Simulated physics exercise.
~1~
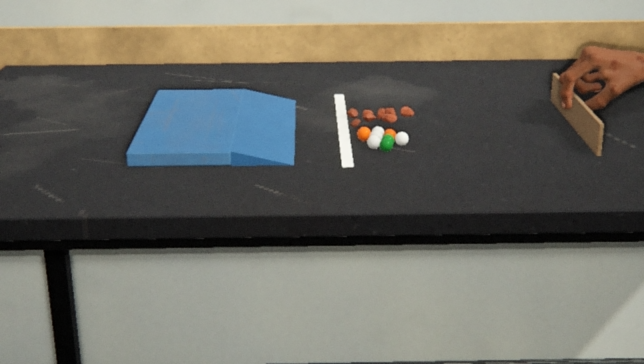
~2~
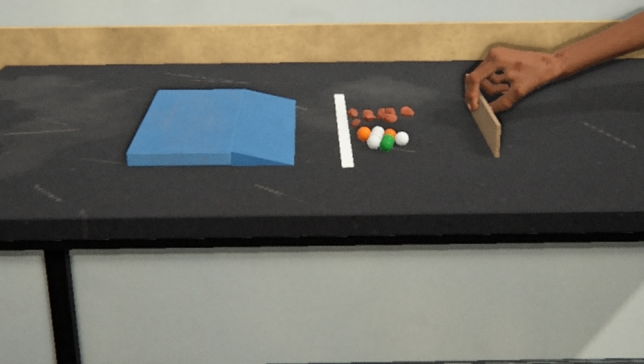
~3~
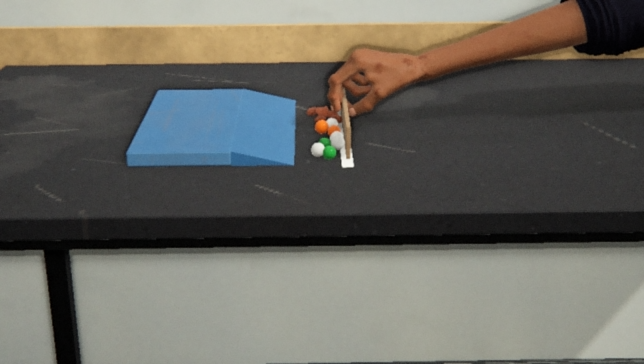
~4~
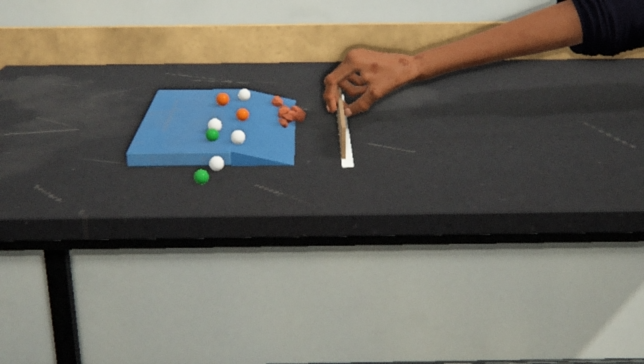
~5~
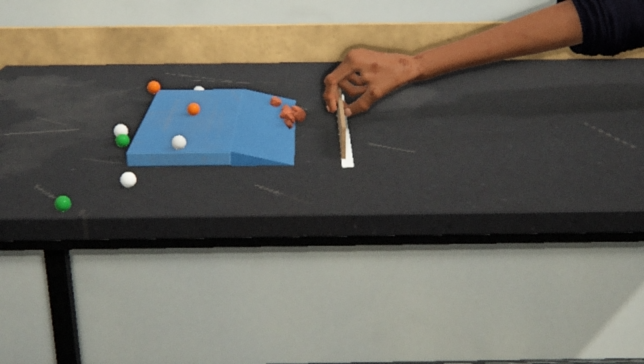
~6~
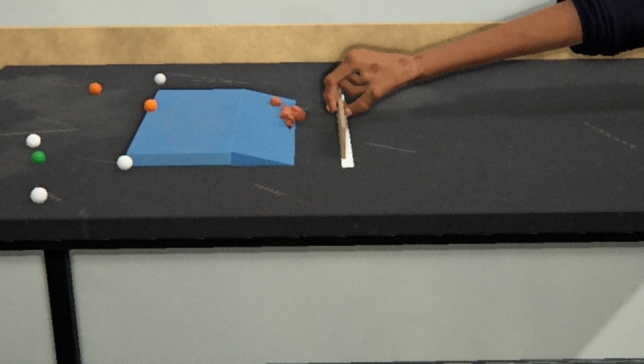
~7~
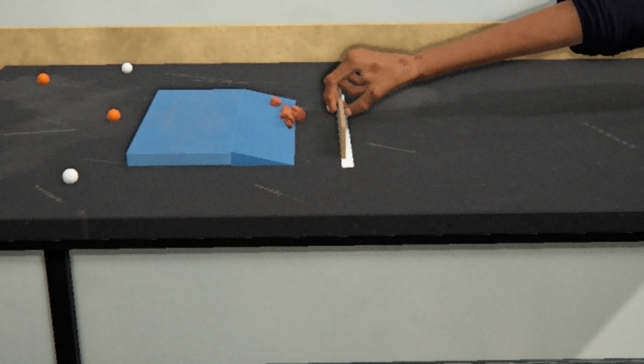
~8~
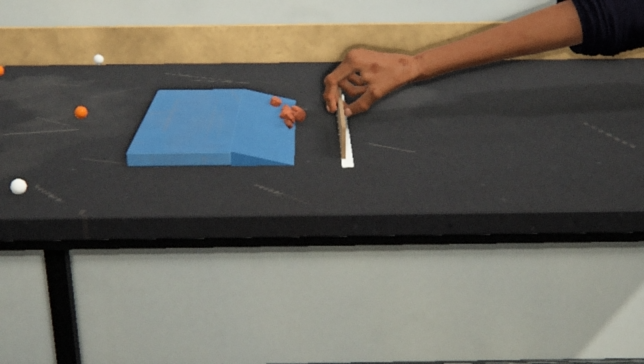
A hand holding a piece of card upright sweeps it leftward along a dark tabletop toward two small groups of loose things, one of orange, white and green balls, the other of reddish-brown lumps. The card pushes both groups ahead of it and stops at the strip of white tape. The balls keep rolling, spreading over and beside the low blue wedge, while the lumps slide only to its near edge. The balls continue past the wedge, and several leave view on the left. Finally, a few balls remain at the far left, with the lumps resting clustered at the wedge's right edge.
